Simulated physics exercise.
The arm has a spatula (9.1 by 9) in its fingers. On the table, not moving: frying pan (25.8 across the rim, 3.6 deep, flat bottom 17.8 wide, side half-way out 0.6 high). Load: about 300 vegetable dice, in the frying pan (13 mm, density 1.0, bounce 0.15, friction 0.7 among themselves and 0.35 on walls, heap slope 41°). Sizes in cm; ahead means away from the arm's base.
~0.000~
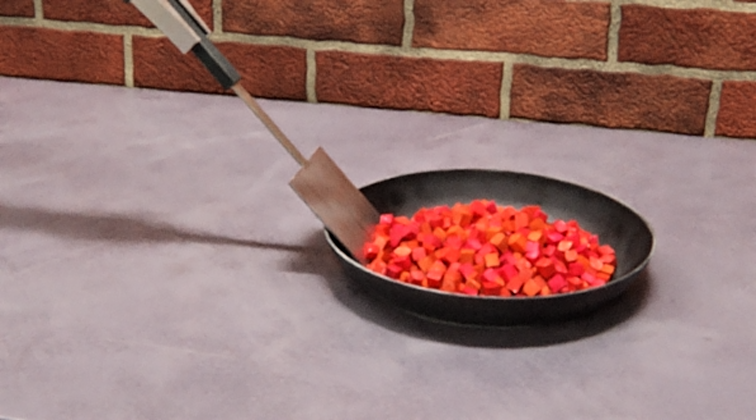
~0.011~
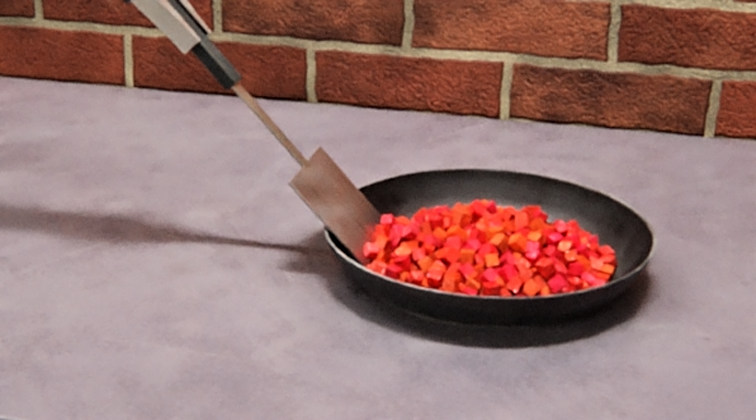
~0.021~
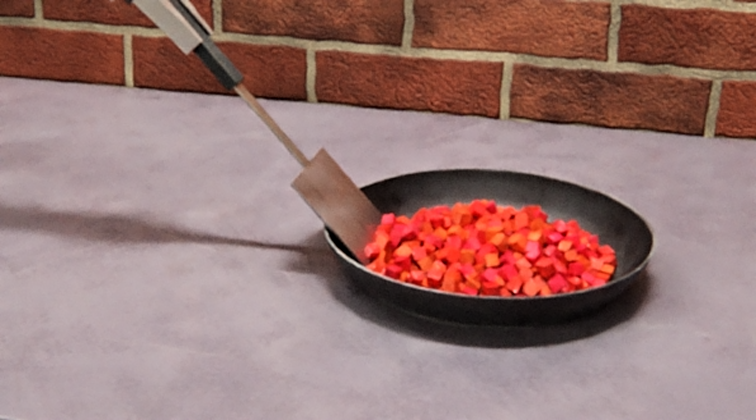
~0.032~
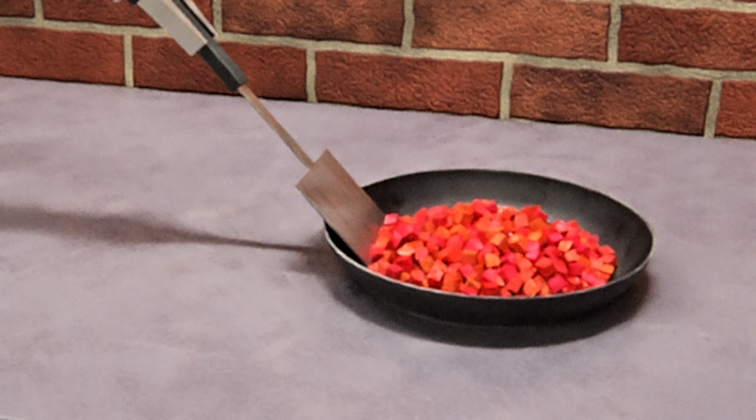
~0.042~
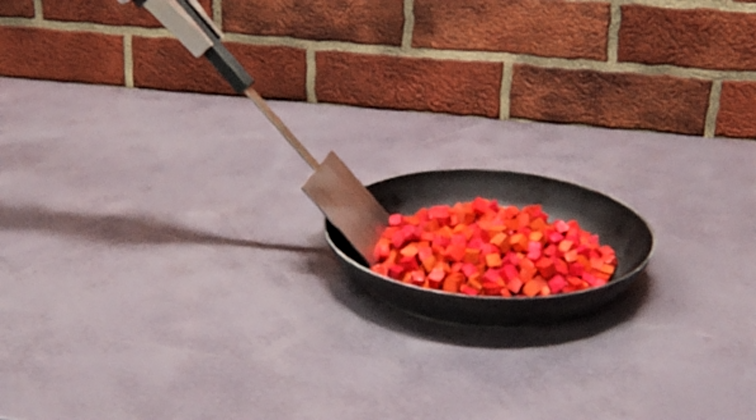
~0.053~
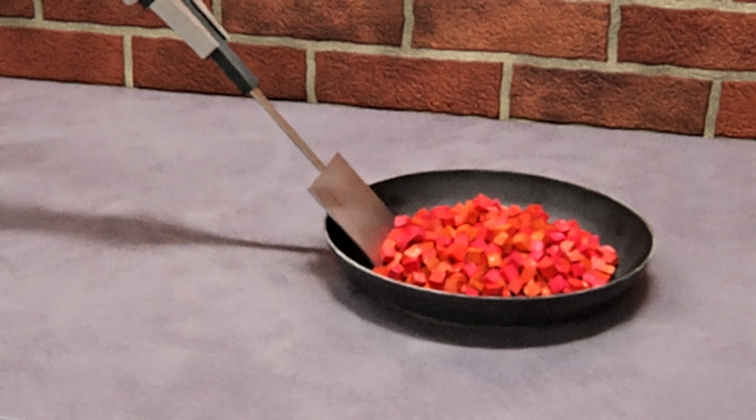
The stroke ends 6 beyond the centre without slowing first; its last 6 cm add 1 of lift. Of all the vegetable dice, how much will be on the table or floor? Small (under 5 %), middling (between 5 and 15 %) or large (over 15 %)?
A middling share, between 5 and 15 %, ends on the table or floor.
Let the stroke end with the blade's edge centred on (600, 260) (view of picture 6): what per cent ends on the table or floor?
About 20 per cent.
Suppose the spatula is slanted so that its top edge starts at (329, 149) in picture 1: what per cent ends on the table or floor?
About 15 per cent.
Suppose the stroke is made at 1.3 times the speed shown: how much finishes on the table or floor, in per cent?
About 10 per cent.
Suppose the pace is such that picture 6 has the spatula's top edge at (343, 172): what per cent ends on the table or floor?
About 15 per cent.
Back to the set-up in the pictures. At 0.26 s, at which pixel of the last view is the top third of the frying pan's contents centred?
At about (604, 245).
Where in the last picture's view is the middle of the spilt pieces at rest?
At about (686, 289).
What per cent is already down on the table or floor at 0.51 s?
About 10 per cent.
After 0.16 s, sloping 47°, highest piece 4 above the table; 301 in the frying pan.
After 0.26 s, sloping 47°, highest piece 6 above the table; 293 in the frying pan, 8 on the blade or in flight.
After 0.51 s, sloping 47°, highest piece 5 above the table; 269 in the frying pan, 32 on the table or floor.
After 1.56 s, sloping 47°, highest piece 5 above the table; 269 in the frying pan, 32 on the table or floor.
At rest, 269 in the frying pan, 32 on the table or floor. That is 11 % on the table or floor.
